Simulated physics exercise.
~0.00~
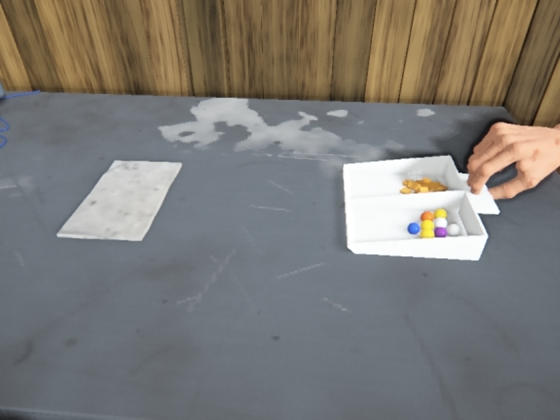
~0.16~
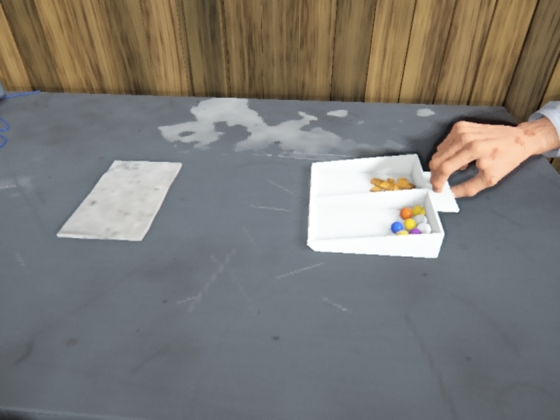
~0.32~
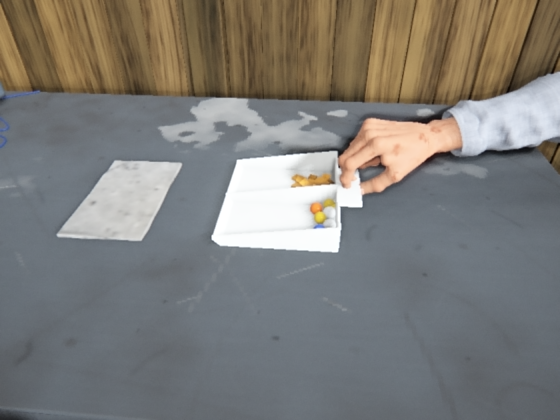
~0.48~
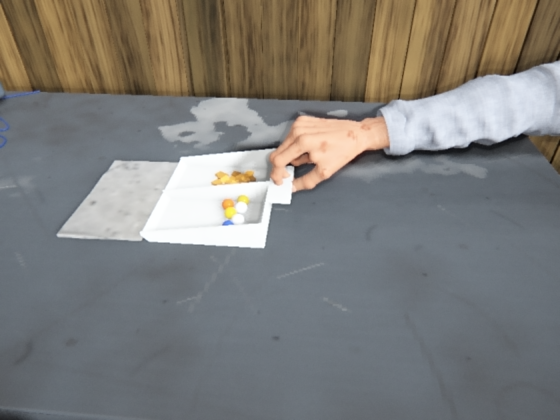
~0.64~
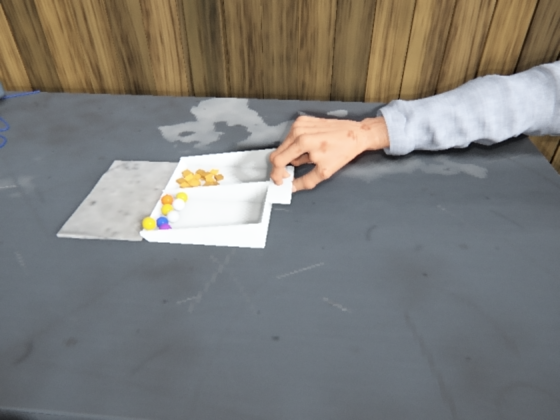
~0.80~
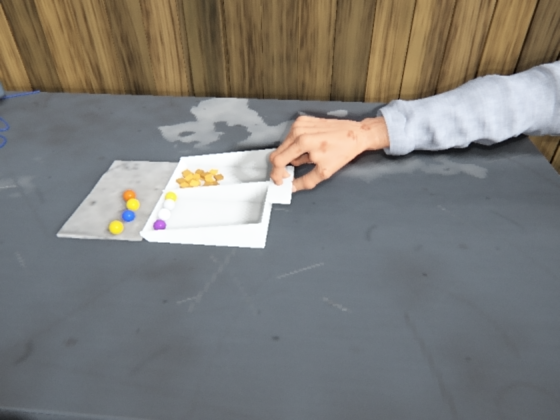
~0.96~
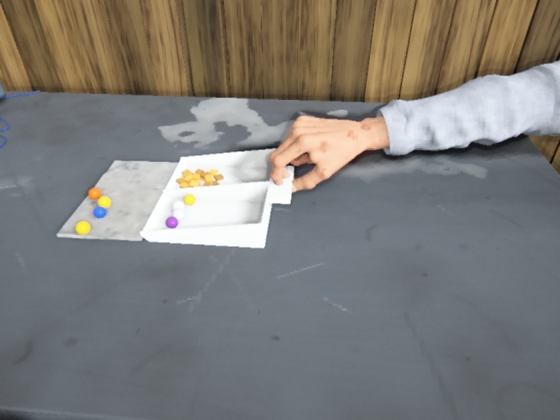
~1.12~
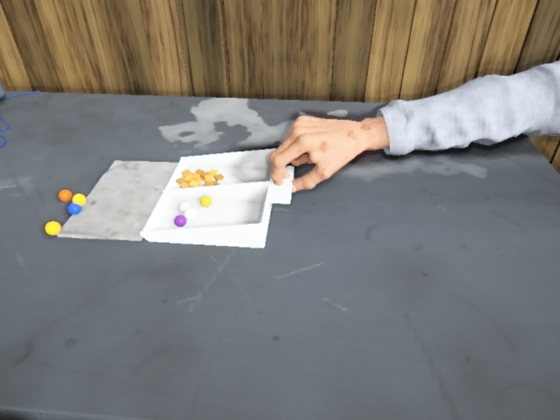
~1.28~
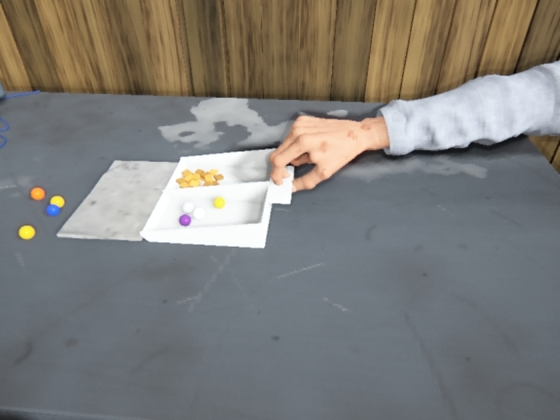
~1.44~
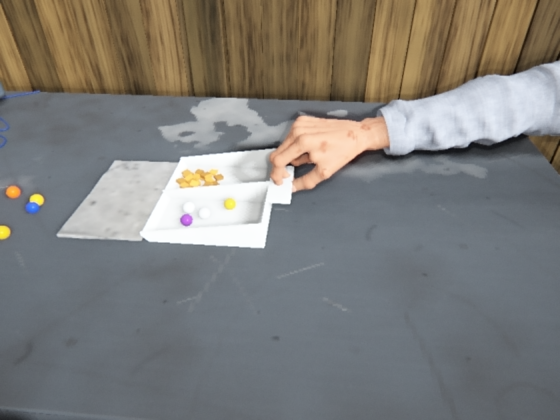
A hand slides a white, two-compartment tray leftward across a worn dark grey tabletop, seen from above at an angle with a wooden plank wall behind. Small orange-brown pieces sit in the back compartment, colourful balls lie in the front one, and a pale flat slab rests on the left. The tray stops against the slab while the hand keeps hold of its right end. Both lots shift left, and four balls roll over the edge, across the slab and onto the table beyond. Purple, white and yellow balls remain in front, and the orange-brown pieces stay inside, bunched at the left.
